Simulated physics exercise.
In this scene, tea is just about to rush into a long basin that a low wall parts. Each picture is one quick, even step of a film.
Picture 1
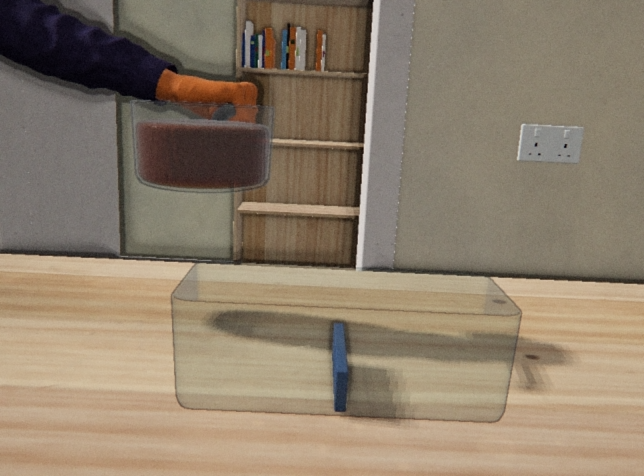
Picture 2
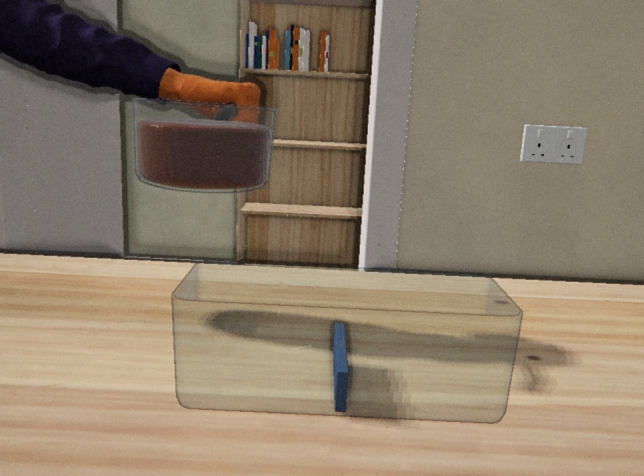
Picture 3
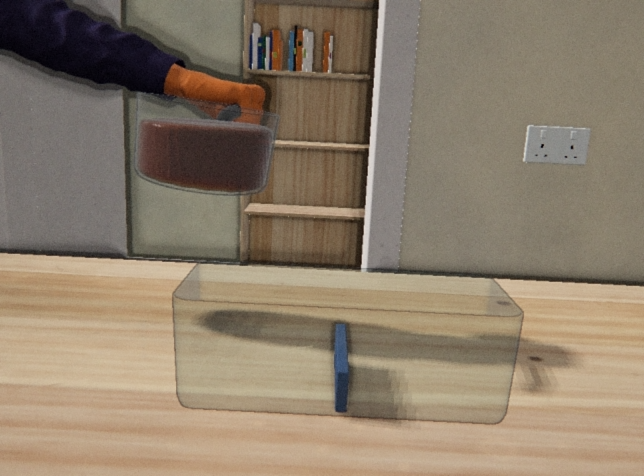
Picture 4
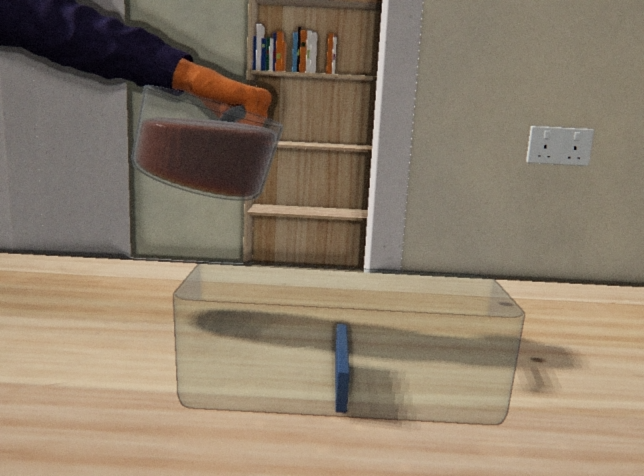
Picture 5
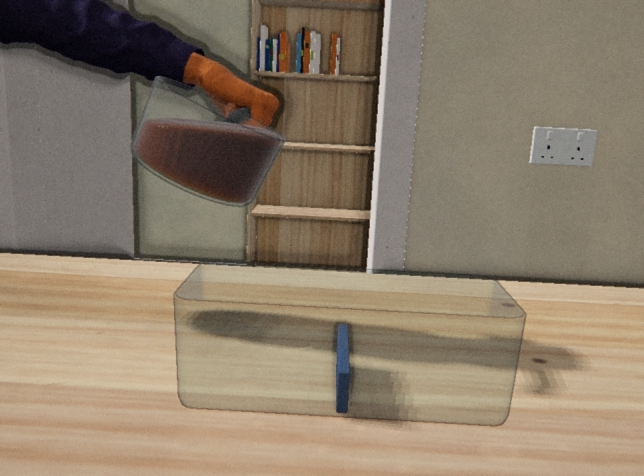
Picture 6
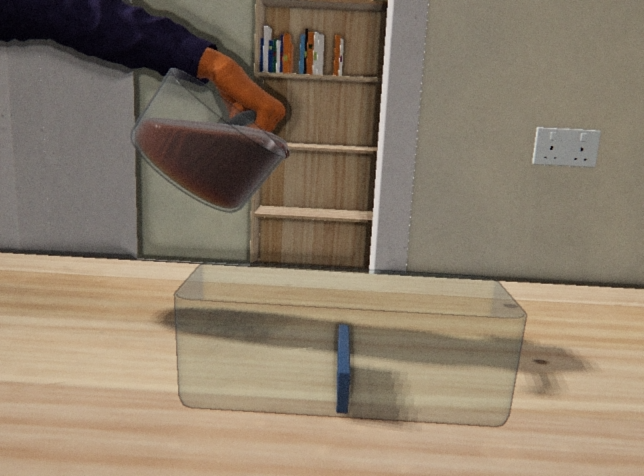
An orange-gloved hand tilts a clear container of reddish-brown liquid rightward above a divided basin.
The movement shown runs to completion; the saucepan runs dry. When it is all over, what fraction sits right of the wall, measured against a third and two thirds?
It finishes at less than a third.
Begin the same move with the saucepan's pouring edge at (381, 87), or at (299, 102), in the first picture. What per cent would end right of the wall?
Try one: 85 %; try two: 45 %.
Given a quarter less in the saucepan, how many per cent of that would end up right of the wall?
Close to 5 per cent.
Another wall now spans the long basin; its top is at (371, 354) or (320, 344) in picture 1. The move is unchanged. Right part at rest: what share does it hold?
First try around 20 percent; second try around 45 percent.
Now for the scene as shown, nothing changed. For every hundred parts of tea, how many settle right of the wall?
Share approx. 15 %.
A moment on, the tilt is 103° and 26 per cent is still to pour, 26 is left of the wall and 5 right of it.
Next, the tilt is 113° and 4 per cent is still to pour, 77 is left of the wall and 10 right of it.
Then the tilt is 113° and 0 per cent is still to pour, 77 is left of the wall and 14 right of it.
Later the tilt is 113° and 0 per cent is still to pour, 79 is left of the wall and 15 right of it.
In the end 79 per cent lies left of the wall, 15 right of it and 6 outside.
